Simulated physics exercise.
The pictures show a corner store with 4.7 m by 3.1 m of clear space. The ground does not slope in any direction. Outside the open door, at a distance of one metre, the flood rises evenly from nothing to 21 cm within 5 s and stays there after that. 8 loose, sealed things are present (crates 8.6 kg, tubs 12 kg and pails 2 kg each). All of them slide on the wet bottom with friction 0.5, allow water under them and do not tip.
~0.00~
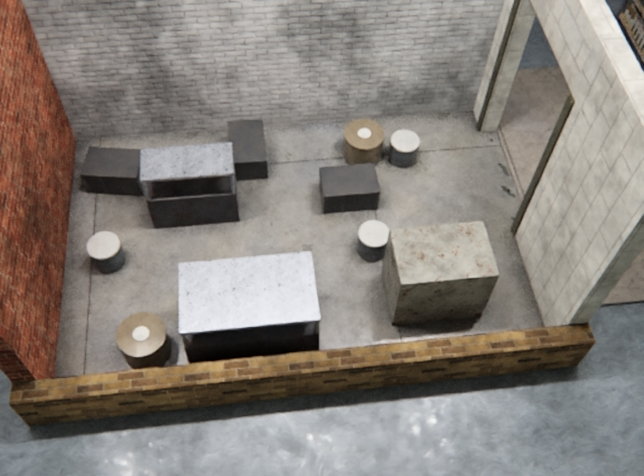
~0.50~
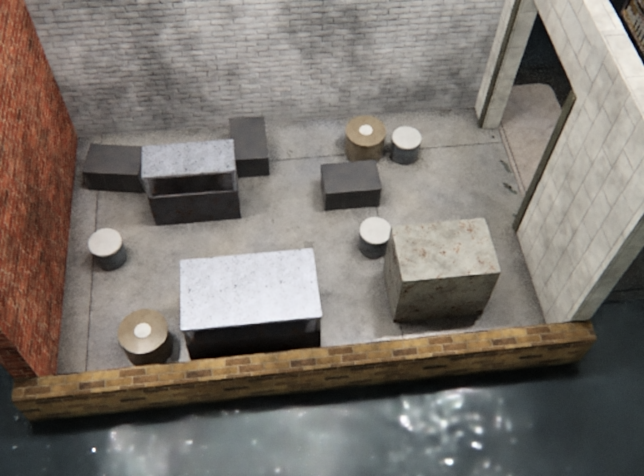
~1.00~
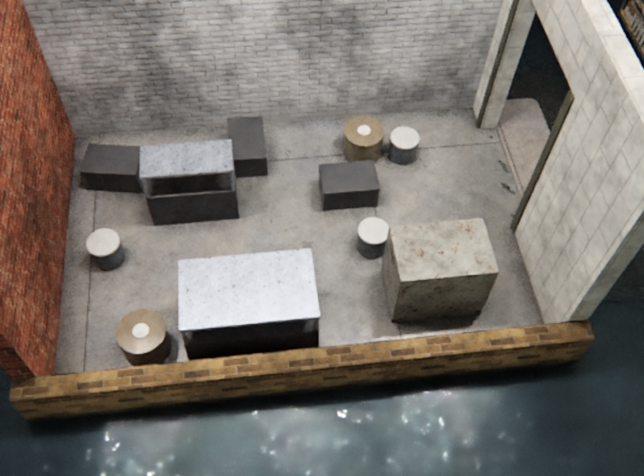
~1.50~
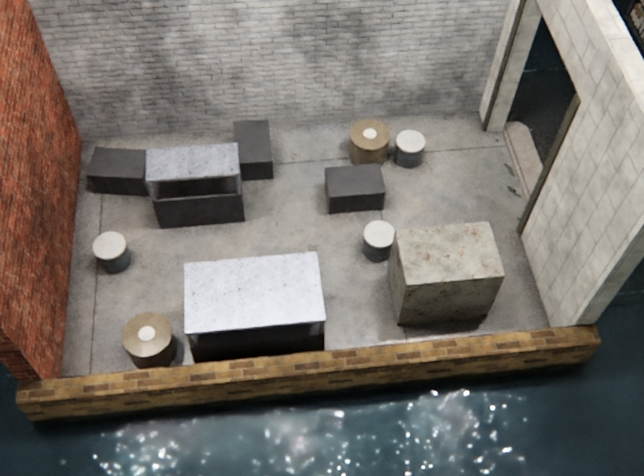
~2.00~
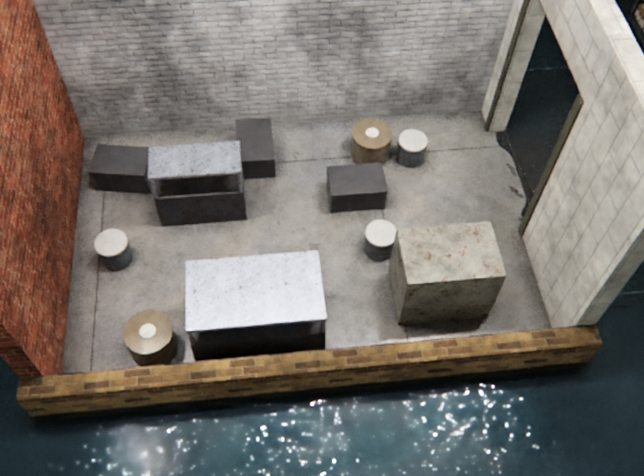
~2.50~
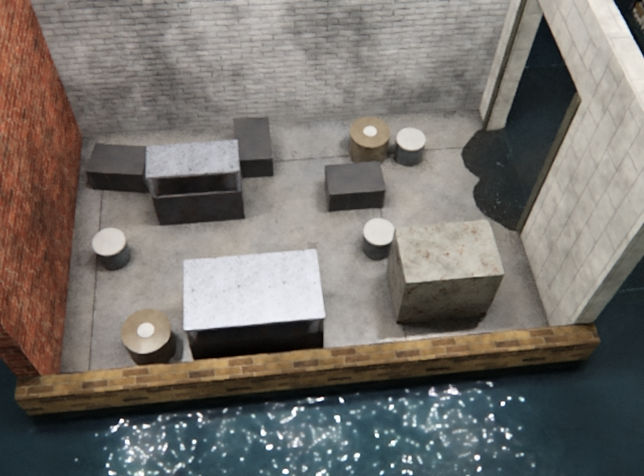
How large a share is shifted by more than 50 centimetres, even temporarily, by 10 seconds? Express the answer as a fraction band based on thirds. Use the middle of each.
The band is at least two thirds.
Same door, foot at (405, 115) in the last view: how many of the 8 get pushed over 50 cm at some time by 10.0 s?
Then it comes to 5.
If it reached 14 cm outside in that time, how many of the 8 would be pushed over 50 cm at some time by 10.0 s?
That would make 6 of them.
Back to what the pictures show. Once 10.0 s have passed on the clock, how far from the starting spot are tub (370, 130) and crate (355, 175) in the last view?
250 cm, 300 cm.
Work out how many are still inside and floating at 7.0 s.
Answer: 4.
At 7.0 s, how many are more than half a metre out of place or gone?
It comes to 5.
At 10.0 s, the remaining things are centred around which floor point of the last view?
(169, 253).
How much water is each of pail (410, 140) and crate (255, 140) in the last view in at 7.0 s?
Some 8 cm at the first, some 5 cm at the second.
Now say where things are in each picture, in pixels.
The first frame shows a crate at (247, 141), on the bottom; a tub at (364, 134) rests on the ground; water covers 0.0 m2; 0 of 8 have shifted.
The second frame shows a crate at (248, 138) rests on the ground; a tub at (366, 131) rests on the ground; water covers 0.0 m2; 0 of 8 have shifted.
The third frame shows a crate at (247, 138) rests on the ground; a tub at (364, 131), on the bottom; water covers 0.0 m2; 0 of 8 have shifted.
The fourth frame shows a crate at (252, 141) rests on the ground; a tub at (370, 134) rests on the ground; water covers 0.0 m2; 0 of 8 have shifted.
The fifth frame shows a crate at (255, 140), on the bottom; a tub at (372, 133), on the bottom; water covers 0.0 m2; 0 of 8 have shifted.
The sixth frame shows a crate at (253, 139) rests on the ground; a tub at (370, 132), on the bottom; 0.3 m2 under water; 0 of 8 have shifted.
After 3.5 s 0 of 8 are over 50 cm from their spots; 0 afloat.
After 4.5 s 0 of 8 are over 50 cm from their spots; 1 afloat.
After 7.0 s 5 of 8 are over 50 cm from their spots; 4 afloat.
After 10.0 s 6 of 8 are over 50 cm from their spots, and 7 have been at some point; 8 afloat.
